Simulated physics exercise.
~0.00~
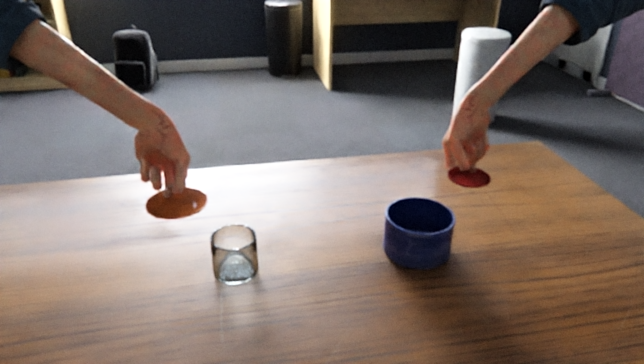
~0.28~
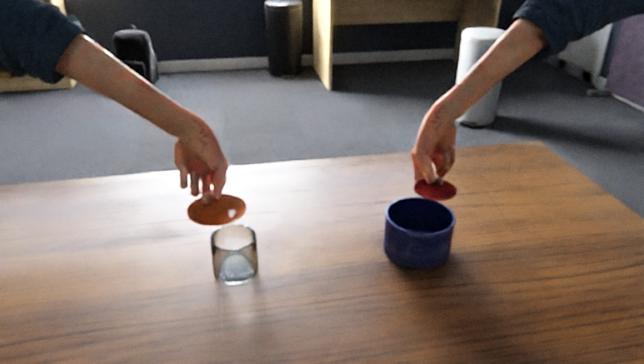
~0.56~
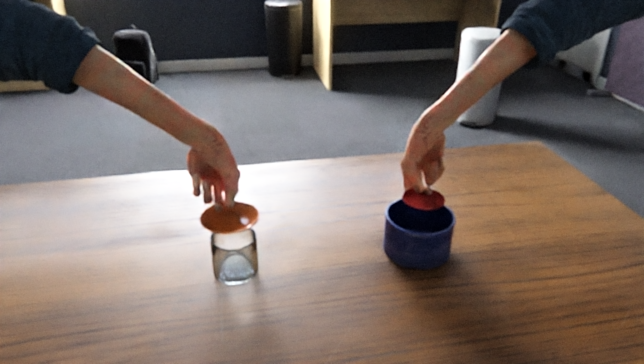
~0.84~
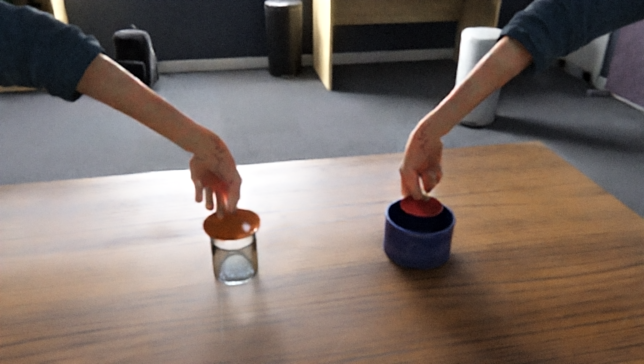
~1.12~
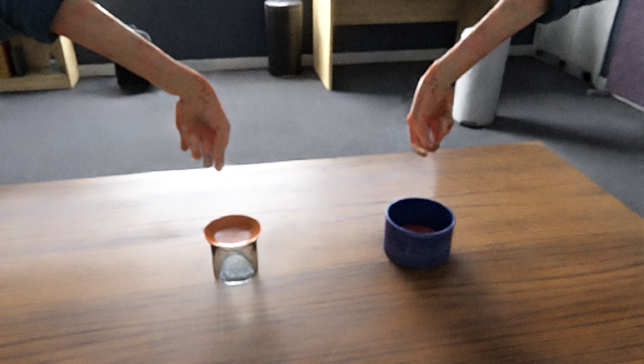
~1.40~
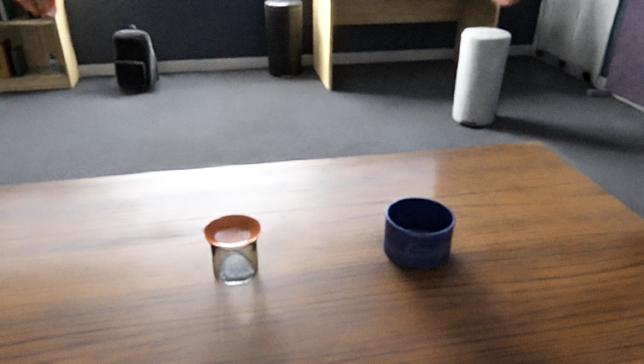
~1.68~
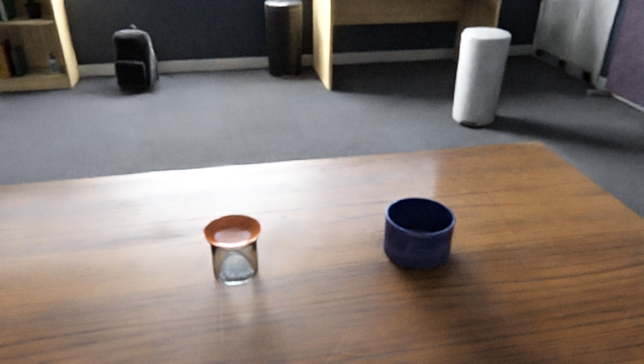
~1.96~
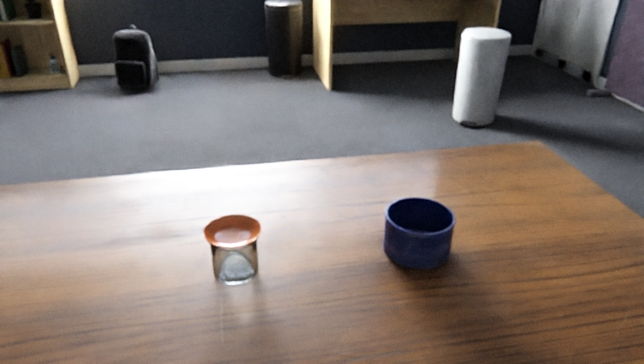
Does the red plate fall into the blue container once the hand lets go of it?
Yes, the red plate slips past the rim and drops inside the blue container, while the orange saucer stays on top of the glass.
